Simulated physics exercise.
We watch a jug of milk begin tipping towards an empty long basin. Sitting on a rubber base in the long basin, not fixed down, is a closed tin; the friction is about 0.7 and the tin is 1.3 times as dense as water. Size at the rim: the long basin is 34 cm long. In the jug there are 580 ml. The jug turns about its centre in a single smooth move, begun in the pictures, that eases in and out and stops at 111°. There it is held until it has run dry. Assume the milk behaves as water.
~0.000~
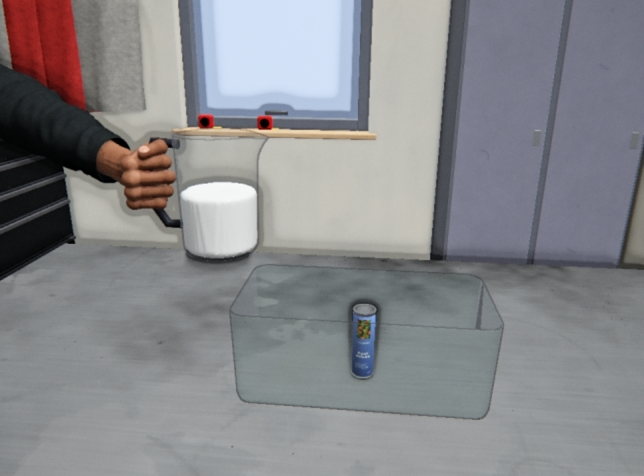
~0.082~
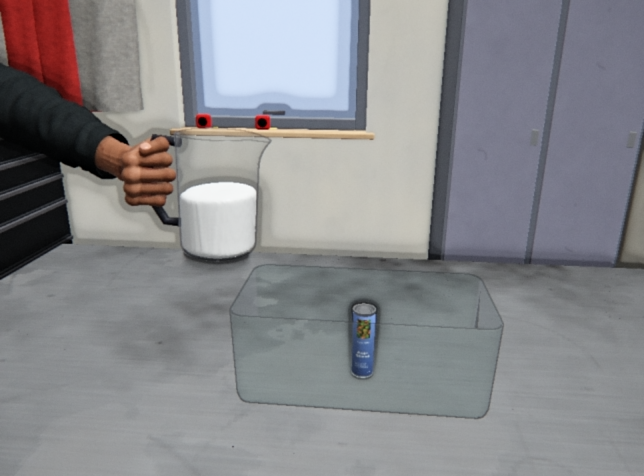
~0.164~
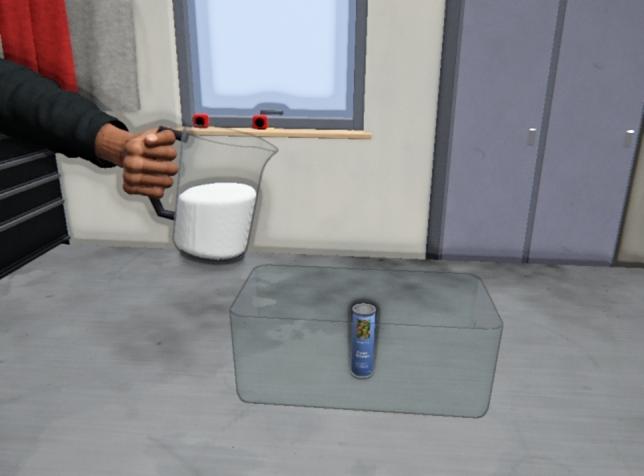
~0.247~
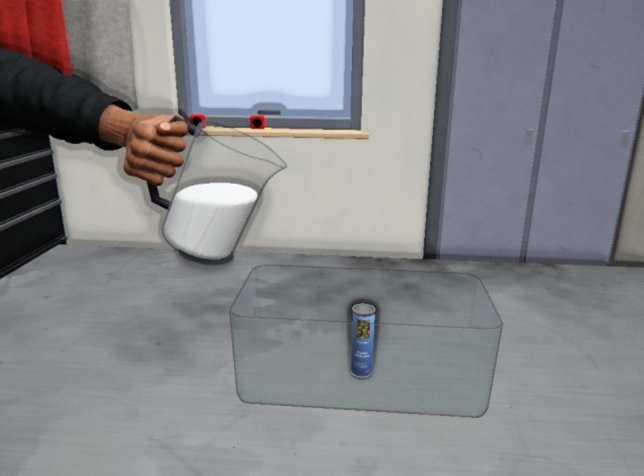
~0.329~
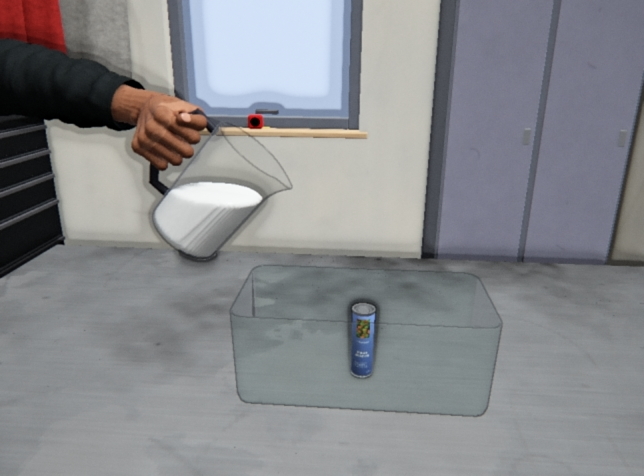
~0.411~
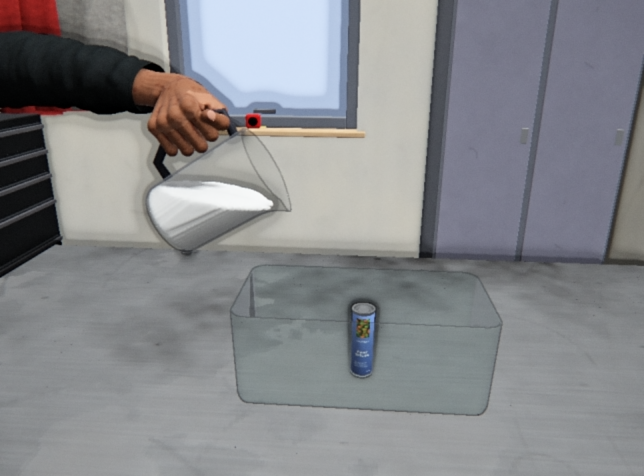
In the video, a hand at the left holds a clear jug of milk above and beside a long see-through basin with a blue tin standing inside, then steadily tilts the jug rightward as the milk shifts toward its rim.
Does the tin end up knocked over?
No.
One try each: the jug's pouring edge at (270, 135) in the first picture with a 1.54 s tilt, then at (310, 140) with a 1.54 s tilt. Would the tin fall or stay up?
Trial 1 - tin stays standing; trial 2 - tin tips.
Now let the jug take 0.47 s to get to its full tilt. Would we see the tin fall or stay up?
Then it holds its balance.
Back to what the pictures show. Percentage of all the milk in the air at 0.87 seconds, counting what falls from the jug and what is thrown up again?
Near 10 percent.
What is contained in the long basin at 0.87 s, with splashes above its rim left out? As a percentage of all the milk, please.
Roughly 74 percent of it.
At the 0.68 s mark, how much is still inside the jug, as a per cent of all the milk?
Close to 64 in a hundred.
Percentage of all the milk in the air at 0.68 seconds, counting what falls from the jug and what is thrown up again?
Close to 24 in a hundred.
By 0.68 s the tilt is 105° and 63 per cent is still to pour; the tin stands where it began.
By 0.87 s the tilt is 111° and 16 per cent is still to pour; the tin stands where it began.
By 1.07 s the tilt is 111° and 1 per cent is still to pour; the tin stands where it began.
By 1.29 s the tilt is 111° and 0 per cent is still to pour; the tin stands where it began.
At rest the tin stands where it began.
